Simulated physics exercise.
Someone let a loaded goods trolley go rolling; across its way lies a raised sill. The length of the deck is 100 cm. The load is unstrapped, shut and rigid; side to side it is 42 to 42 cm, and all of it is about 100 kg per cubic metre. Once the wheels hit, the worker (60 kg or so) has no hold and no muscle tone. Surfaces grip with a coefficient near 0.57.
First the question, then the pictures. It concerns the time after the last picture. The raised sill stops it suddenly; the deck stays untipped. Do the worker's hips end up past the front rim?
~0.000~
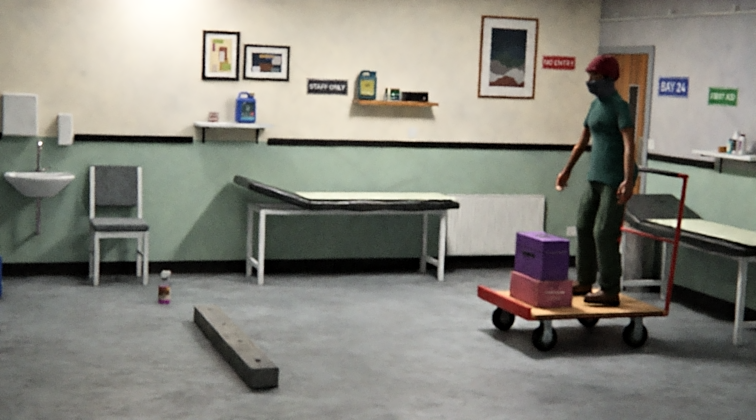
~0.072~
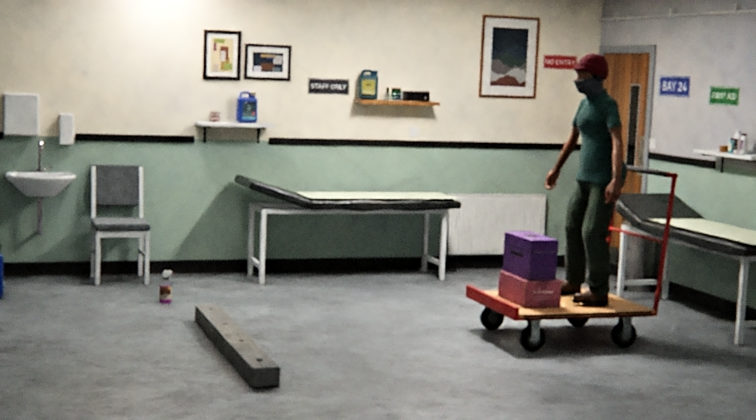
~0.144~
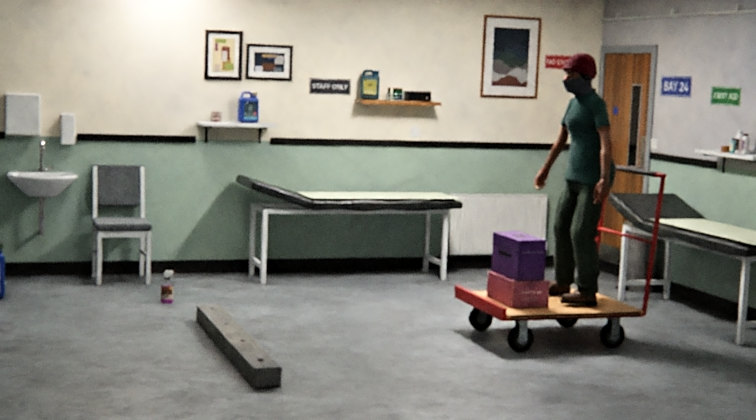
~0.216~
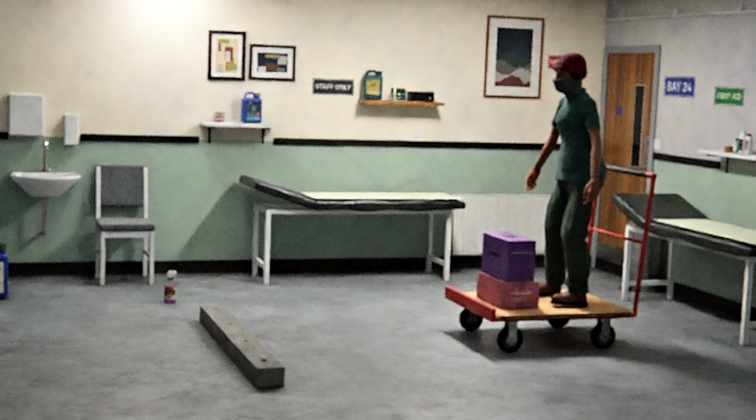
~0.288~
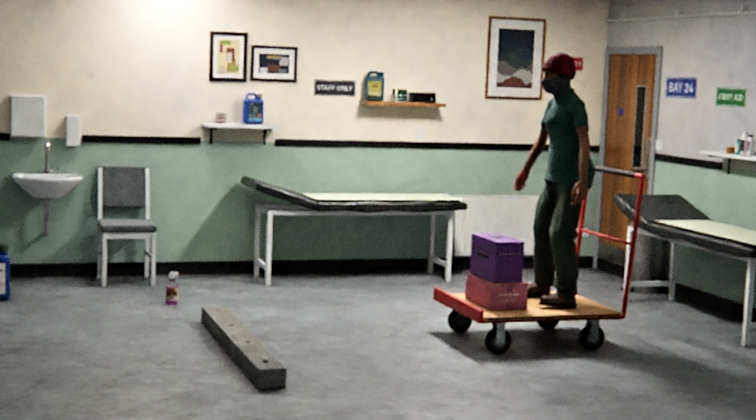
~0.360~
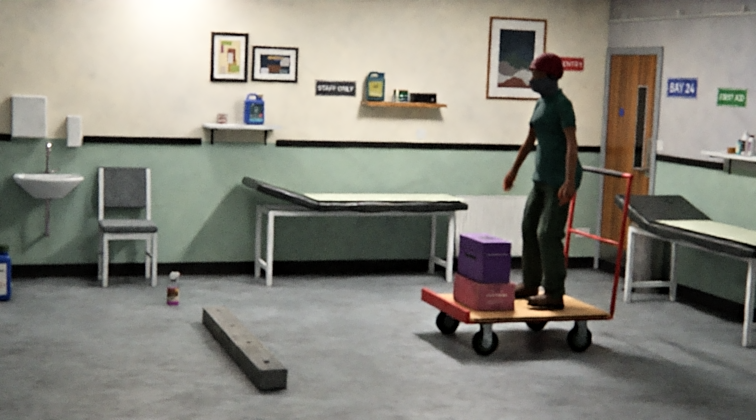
No. It finishes on the deck.
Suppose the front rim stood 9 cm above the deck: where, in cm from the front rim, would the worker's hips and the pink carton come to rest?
Hips 70 behind, pink 20 behind.
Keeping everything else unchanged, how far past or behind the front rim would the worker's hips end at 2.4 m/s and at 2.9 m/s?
Try 1: 70 cm past rim; try 2: 110 cm past rim.
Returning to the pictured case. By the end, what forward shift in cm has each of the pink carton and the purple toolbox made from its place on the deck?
Pink 10, purple 90; both in cm.
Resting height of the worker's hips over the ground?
Roughly 55 cm.
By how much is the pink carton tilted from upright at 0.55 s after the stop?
Roughly 0° from upright.
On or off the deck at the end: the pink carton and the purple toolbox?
Result - pink: Stays; purple: Goes over.
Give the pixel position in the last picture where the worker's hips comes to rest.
Resting point approx. (346, 266).
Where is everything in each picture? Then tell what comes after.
The first picture shows hips (612, 173), pink carton (541, 289), rim corner (530, 315); 184 cm short of the stop.
The second picture shows hips (601, 172), pink carton (529, 288), rim corner (517, 315); 174 cm short of the stop.
The third picture shows hips (590, 172), pink carton (517, 289), rim corner (505, 315); 164 cm short of the stop.
The fourth picture shows hips (580, 172), pink carton (507, 289), rim corner (494, 316); 154 cm short of the stop.
The fifth picture shows hips (569, 173), pink carton (496, 291), rim corner (481, 317); 145 cm short of the stop.
The sixth picture shows hips (557, 173), pink carton (483, 291), rim corner (468, 318); 135 cm short of the stop. Speed about 1.3 m/s.
Impact comes at 1.36 s.
After 1.61 s the worker's hips are 47 cm behind the rim, near (316, 209) in the last picture's view.
After 1.91 s the worker's hips are 51 cm behind the rim, near (321, 239) in the last picture's view.
After 2.36 s the worker's hips are 58 cm behind the rim, near (332, 257) in the last picture's view.
Final state at 4.6 s, past the rim, purple toolbox; behind it, pink carton and the worker's hips.
